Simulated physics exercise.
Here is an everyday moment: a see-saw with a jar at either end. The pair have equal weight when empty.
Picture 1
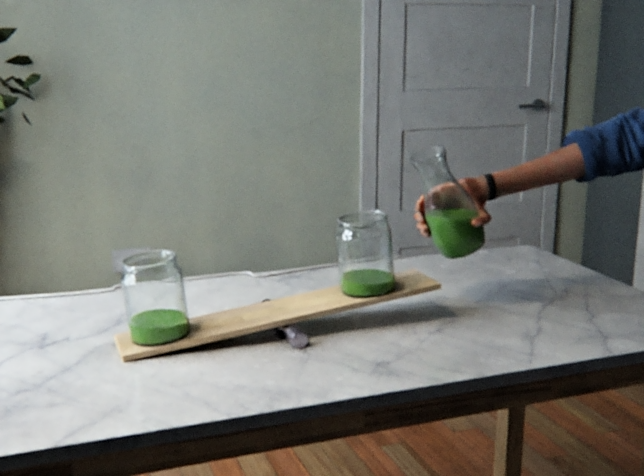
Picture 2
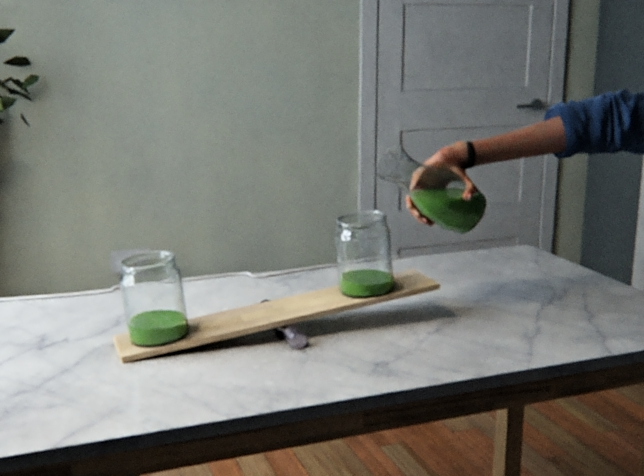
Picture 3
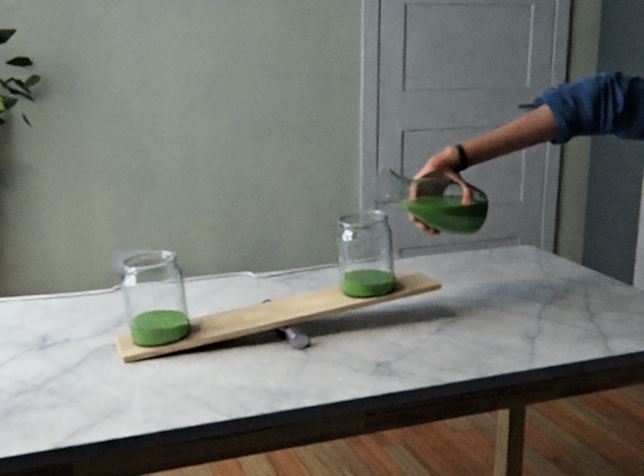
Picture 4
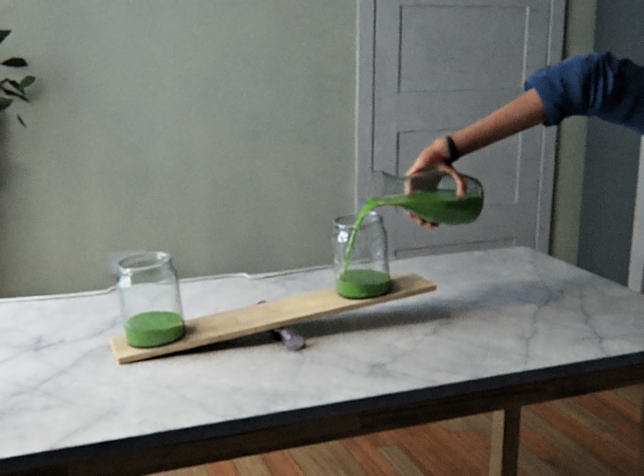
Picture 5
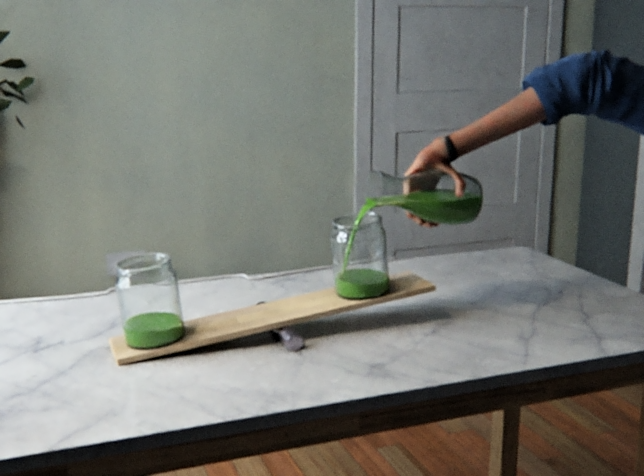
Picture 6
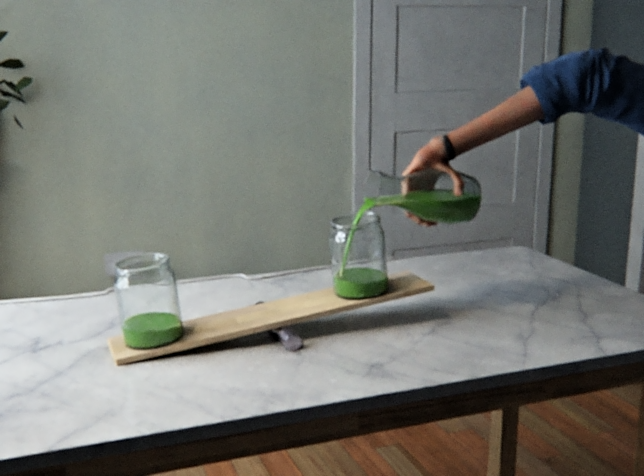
A hand lifts a carafe, tilts it and pours green liquid into the raised right jar.
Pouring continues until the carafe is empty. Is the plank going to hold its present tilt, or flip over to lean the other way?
I expect it will flip over.
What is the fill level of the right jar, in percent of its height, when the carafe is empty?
It stands at around 60 per cent of the height.
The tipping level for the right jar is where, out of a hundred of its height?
I'd put it at around 30 percent.
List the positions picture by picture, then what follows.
The hand lifts the carafe; carafe (445, 199) tipped 25° with all of its load; right jar (365, 252) nearly empty, raised; left jar (155, 295) about a quarter full, on the low side, in the first frame.
The carafe is brought over; round bar (297, 339); right jar nearly empty, surface at (366, 277), in the second frame.
The carafe is brought over; carafe (428, 199) tipped 70° with all of its load; right jar (365, 252) nearly empty, in the third frame.
A stream runs into the right jar; round bar (294, 340); right jar nearly empty, surface at (363, 277); left jar about a quarter full, surface at (154, 321), in the fourth frame.
A stream runs into the right jar; carafe (422, 194) tipped 80° with nearly all of its load; right jar (360, 254) nearly empty, in the fifth frame.
A stream runs into the right jar; round bar (292, 341); right jar about a quarter full, surface at (361, 275); left jar about a quarter full, surface at (152, 322), in the sixth frame.
Soon after, the right jar is about a third full; the plank has swung over, and that end is down.
Later, the right jar is about half full; the plank has swung over, and that end is down.
In the end, the right jar is about two thirds full; the plank has swung over, and that end is down.
